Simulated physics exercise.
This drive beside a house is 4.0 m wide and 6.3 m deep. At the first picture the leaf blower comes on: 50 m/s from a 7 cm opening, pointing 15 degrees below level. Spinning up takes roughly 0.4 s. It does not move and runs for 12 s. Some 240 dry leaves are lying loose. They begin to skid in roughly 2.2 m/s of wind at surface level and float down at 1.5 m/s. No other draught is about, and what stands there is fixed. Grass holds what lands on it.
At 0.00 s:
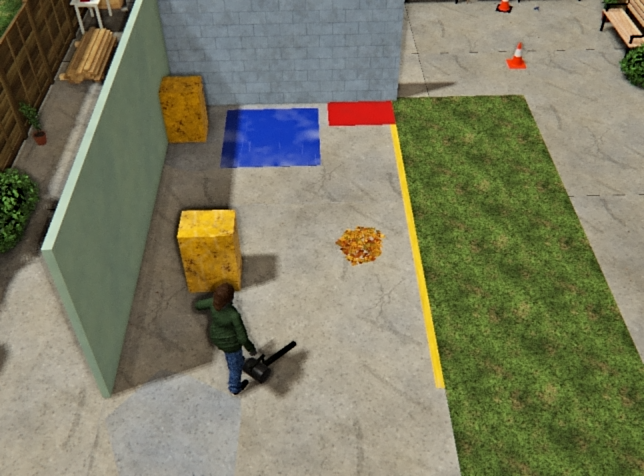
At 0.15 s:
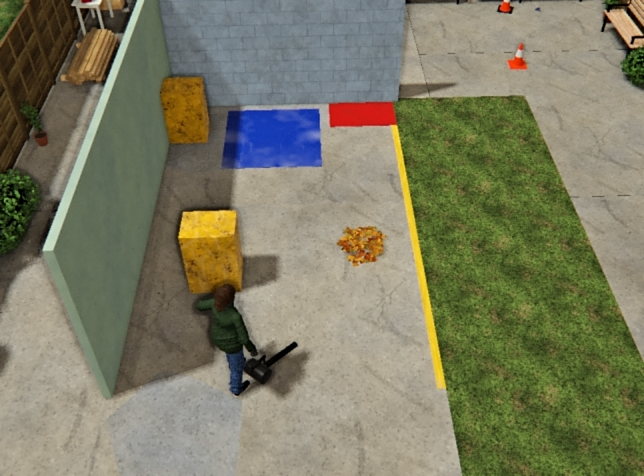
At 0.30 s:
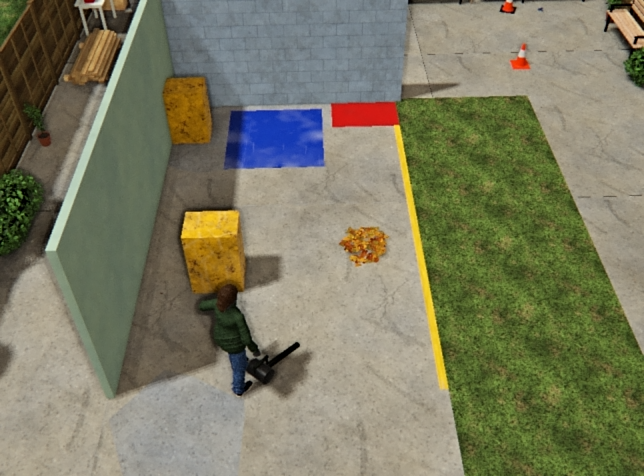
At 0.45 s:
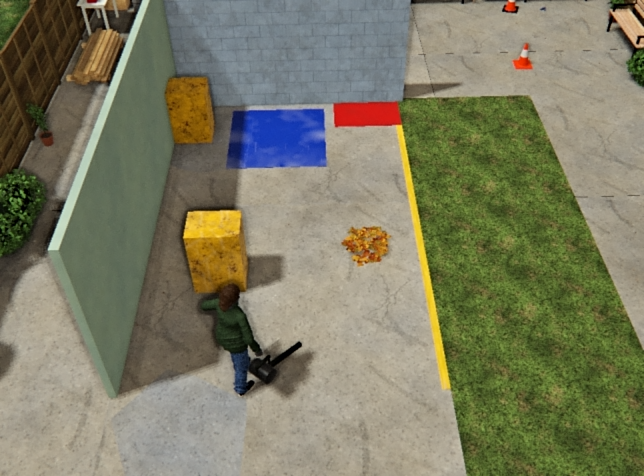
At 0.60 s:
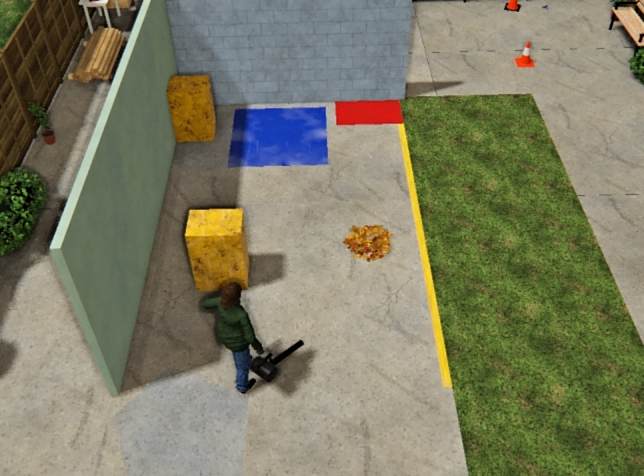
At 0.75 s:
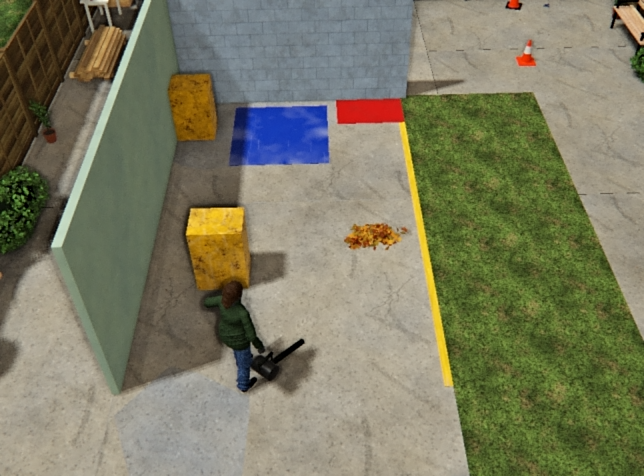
A person holds a leaf blower still while a pile of dry leaves begins spreading rightward.
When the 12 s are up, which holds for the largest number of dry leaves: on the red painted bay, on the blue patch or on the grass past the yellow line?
The yellow one.
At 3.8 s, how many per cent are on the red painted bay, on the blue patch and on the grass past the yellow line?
About 0 % red, 0 % blue, 50 % yellow.
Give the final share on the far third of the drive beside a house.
About 30 %.
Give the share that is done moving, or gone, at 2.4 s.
Some 50 per cent.
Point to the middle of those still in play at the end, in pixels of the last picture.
At about (415, 167).
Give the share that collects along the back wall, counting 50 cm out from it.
Some 0 per cent.
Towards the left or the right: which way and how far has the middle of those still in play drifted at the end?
Towards the right, some 0.8 m.
After 2.4 s, 45 % are on the move or not yet settled, 0 % are on the red painted bay, 45 % on the grass past the yellow line and 0 % on the blue patch; the middle of those still in play is near (416, 175).
After 3.8 s, 37 % are on the move or not yet settled, 0 % are on the red painted bay, 48 % on the grass past the yellow line and 0 % on the blue patch; the middle of those still in play is near (414, 169).
After 6.6 s, 30 % are on the move or not yet settled, 0 % are on the red painted bay, 52 % on the grass past the yellow line and 0 % on the blue patch; the middle of those still in play is near (415, 167).
After 12.0 s, at the end, 5 % are on the red painted bay, 52 % on the grass past the yellow line and 0 % on the blue patch; the middle of those still in play is near (415, 167).
